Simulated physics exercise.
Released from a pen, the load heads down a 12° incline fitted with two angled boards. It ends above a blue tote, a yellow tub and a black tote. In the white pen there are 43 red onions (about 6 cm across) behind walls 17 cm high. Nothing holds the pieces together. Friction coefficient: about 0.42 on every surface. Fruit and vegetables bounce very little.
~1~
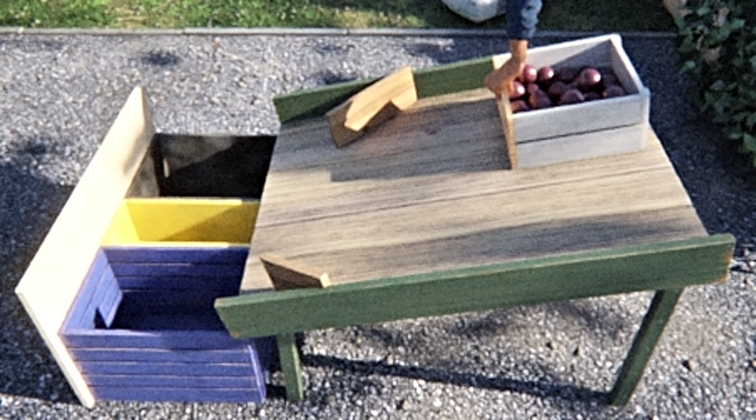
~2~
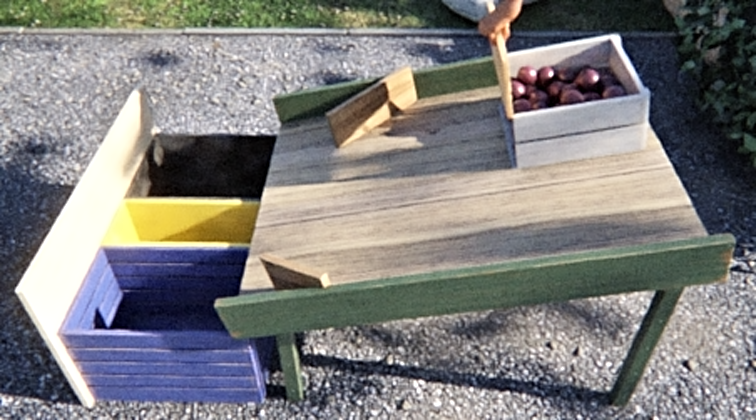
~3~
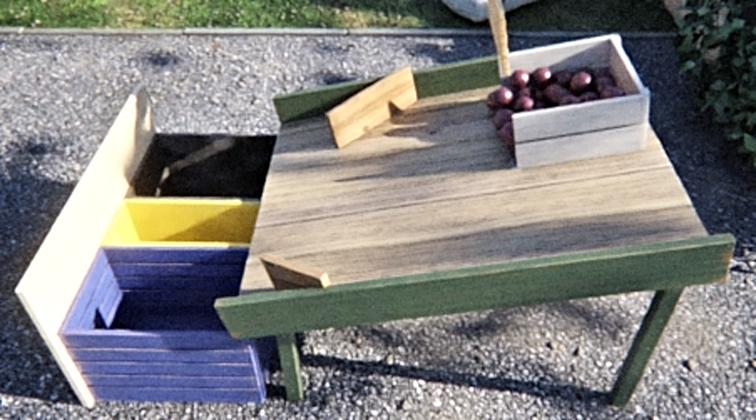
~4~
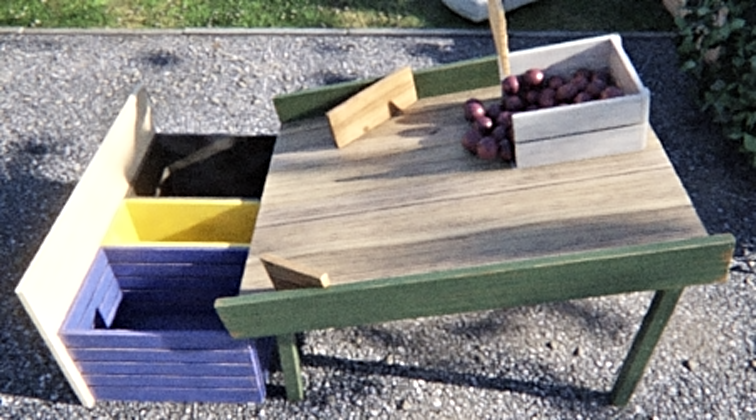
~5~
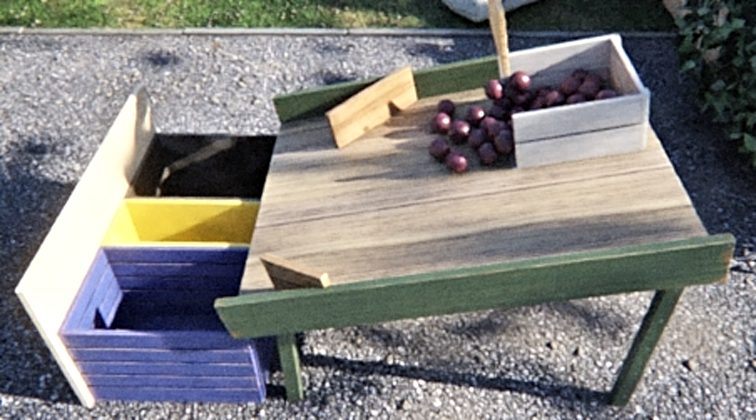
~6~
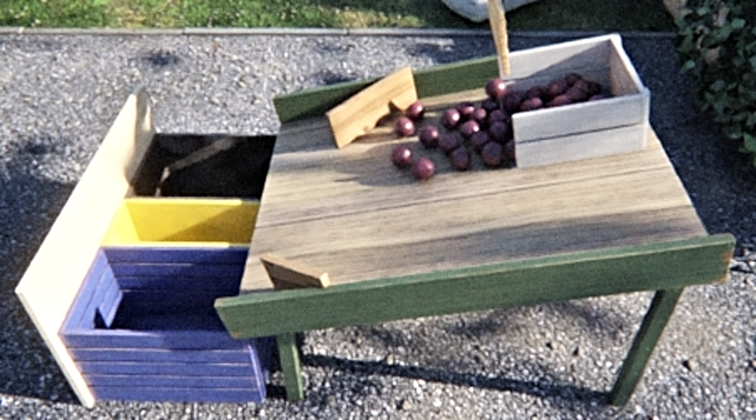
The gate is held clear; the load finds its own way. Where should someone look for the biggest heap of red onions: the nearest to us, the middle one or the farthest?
The middle one, the yellow tub, gets the most.
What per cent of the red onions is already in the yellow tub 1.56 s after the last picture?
About 45 per cent.
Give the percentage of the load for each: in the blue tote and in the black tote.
About 5 and 25 per cent.
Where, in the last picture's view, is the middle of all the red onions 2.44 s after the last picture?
Around (176, 278).
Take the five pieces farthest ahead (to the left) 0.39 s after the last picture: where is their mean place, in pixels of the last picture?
Near (295, 174).
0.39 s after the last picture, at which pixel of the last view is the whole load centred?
Around (467, 134).
Then, 0.39 s after the last picture, 15 still in the white pen, 27 on the slope and 1 in the air.
Then, 0.88 s after the last picture, 2 still in the white pen, 5 in the yellow tub, 2 in the black tote, 31 on the slope and 3 in the air.
Then, 1.56 s after the last picture, 1 in the blue tote, 19 in the yellow tub, 5 in the black tote, 13 on the slope and 5 in the air.
Outcome (2.44 s after the last picture), 3 in the blue tote, 29 in the yellow tub and 11 in the black tote.
